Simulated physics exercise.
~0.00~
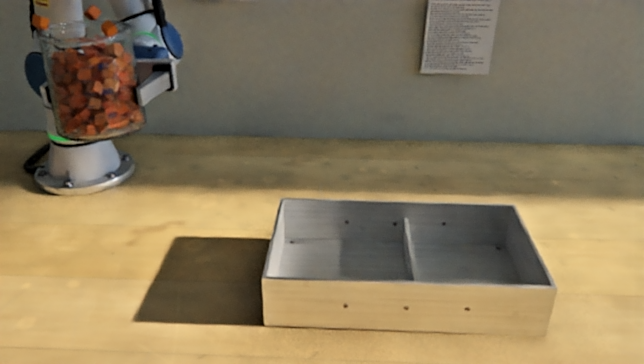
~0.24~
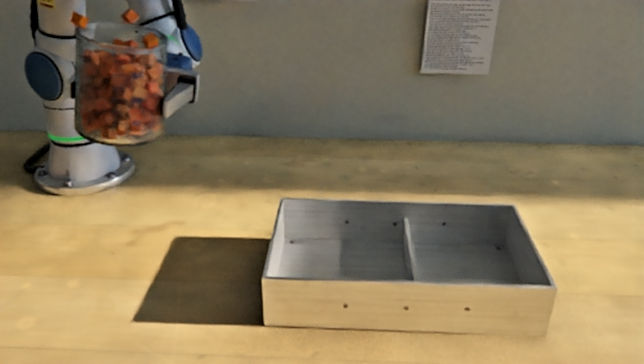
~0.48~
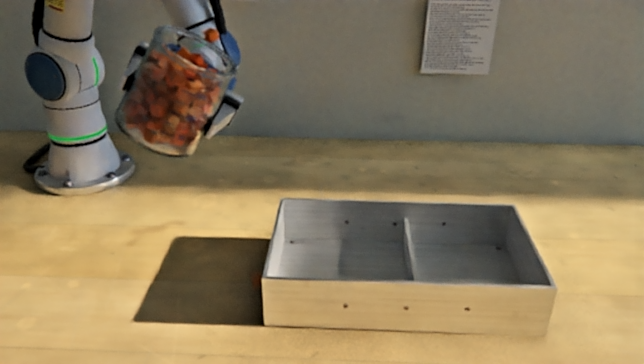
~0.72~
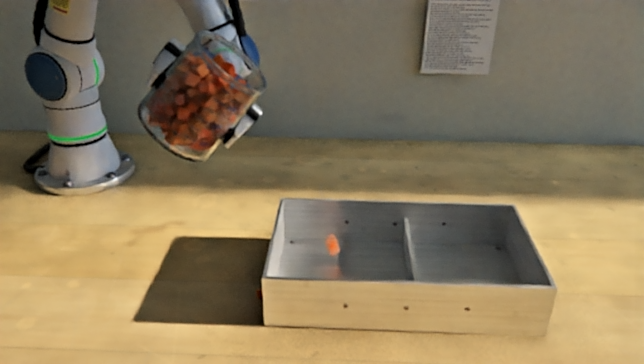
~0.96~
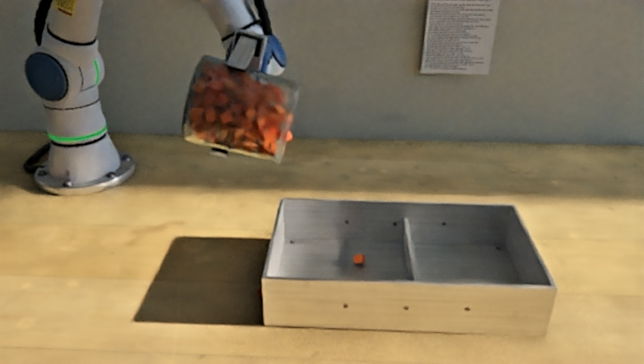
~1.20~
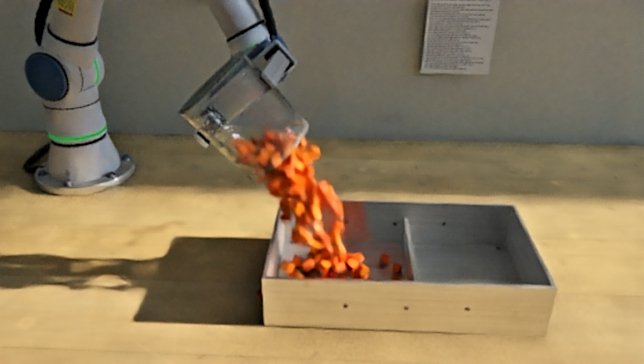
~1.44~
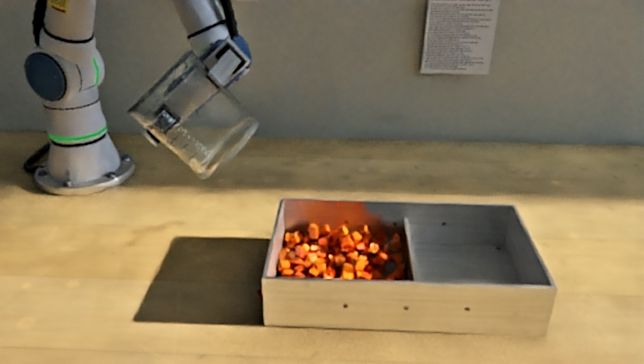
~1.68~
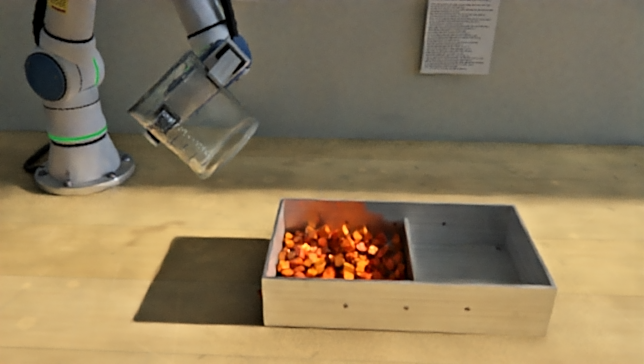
A robot arm tips a clear cup, pouring orange vegetable dice into the box's left compartment.
